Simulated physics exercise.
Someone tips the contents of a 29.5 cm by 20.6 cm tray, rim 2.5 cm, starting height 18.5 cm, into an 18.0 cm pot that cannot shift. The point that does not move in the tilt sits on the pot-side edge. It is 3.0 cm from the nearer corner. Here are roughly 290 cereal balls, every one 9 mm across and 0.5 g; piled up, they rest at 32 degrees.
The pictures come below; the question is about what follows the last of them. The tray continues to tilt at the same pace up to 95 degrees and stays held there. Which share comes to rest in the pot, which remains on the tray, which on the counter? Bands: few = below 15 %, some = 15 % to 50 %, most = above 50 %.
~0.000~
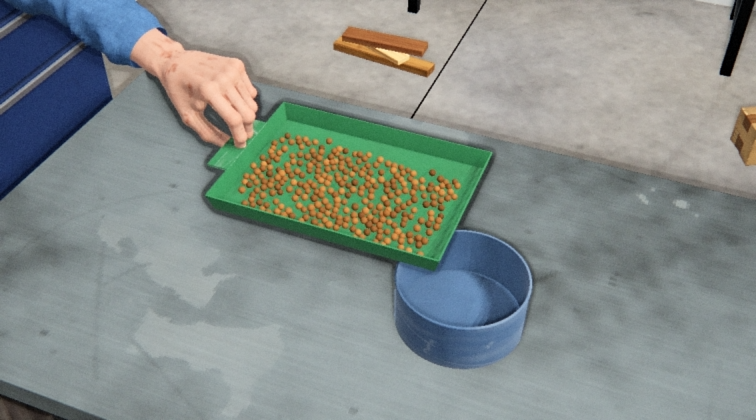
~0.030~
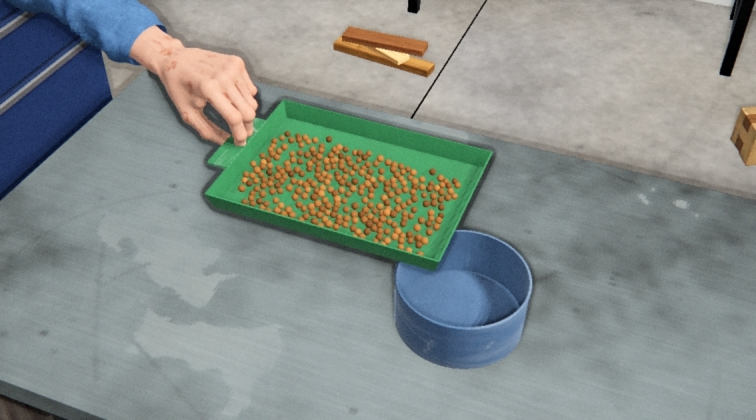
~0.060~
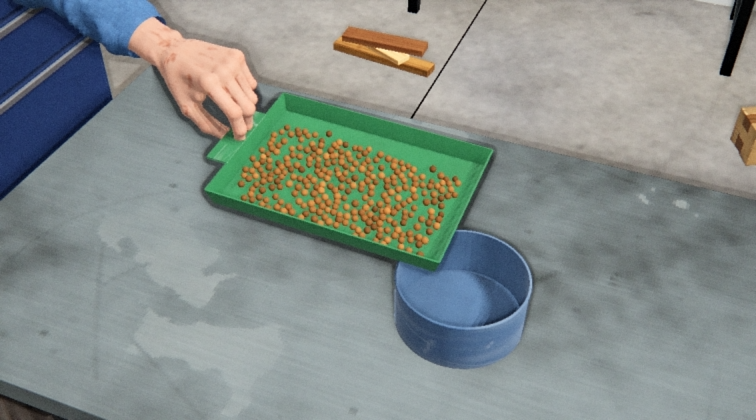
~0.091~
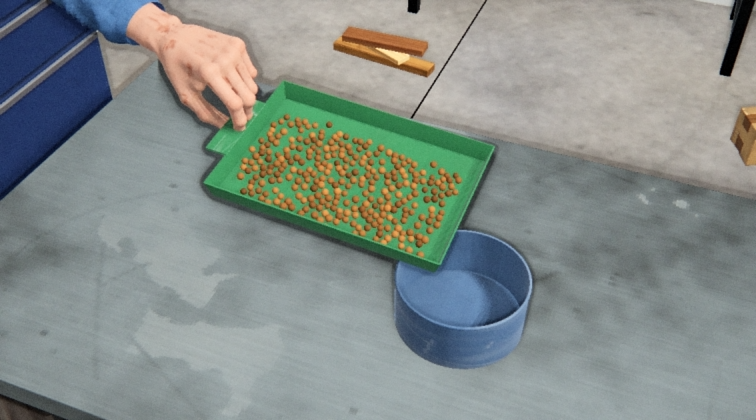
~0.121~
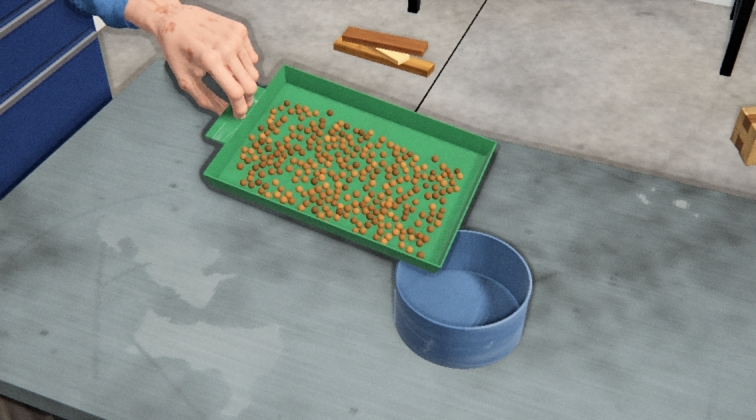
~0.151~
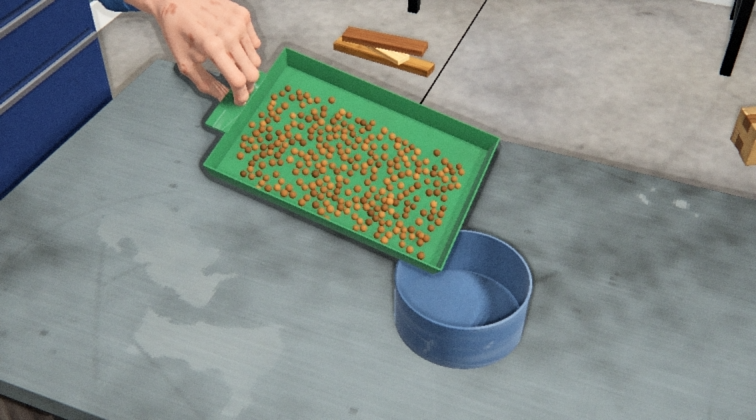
Pot: Few, tray: Few, counter: Most.
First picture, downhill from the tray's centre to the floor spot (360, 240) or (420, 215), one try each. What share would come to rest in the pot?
That would be close to 0 per cent and then close to 30 per cent.
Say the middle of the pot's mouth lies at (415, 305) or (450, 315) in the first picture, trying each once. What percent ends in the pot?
25 and 60 %.
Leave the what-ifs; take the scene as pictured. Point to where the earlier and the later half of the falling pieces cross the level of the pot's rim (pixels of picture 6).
At roughly (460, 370) first, later on at (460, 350).
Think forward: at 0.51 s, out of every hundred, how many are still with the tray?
About 100 per cent.
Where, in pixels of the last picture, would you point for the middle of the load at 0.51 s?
Expected load position: Near (419, 238).
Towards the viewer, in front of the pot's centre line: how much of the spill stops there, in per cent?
100 %.
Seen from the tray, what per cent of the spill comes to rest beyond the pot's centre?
90 %.
After 0.36 s, tilt 57 degrees; the tray holds 100 %, the pot 0 %.
Then, at 0.51 s, tilt 85 degrees; the tray holds 100 %, the pot 0 %.
After 0.77 s, tilt 95 degrees; the tray holds 5 %, the pot 0 %.
By 1.8 s all is still; pot 0 %, tray 0 %, counter 100 %.
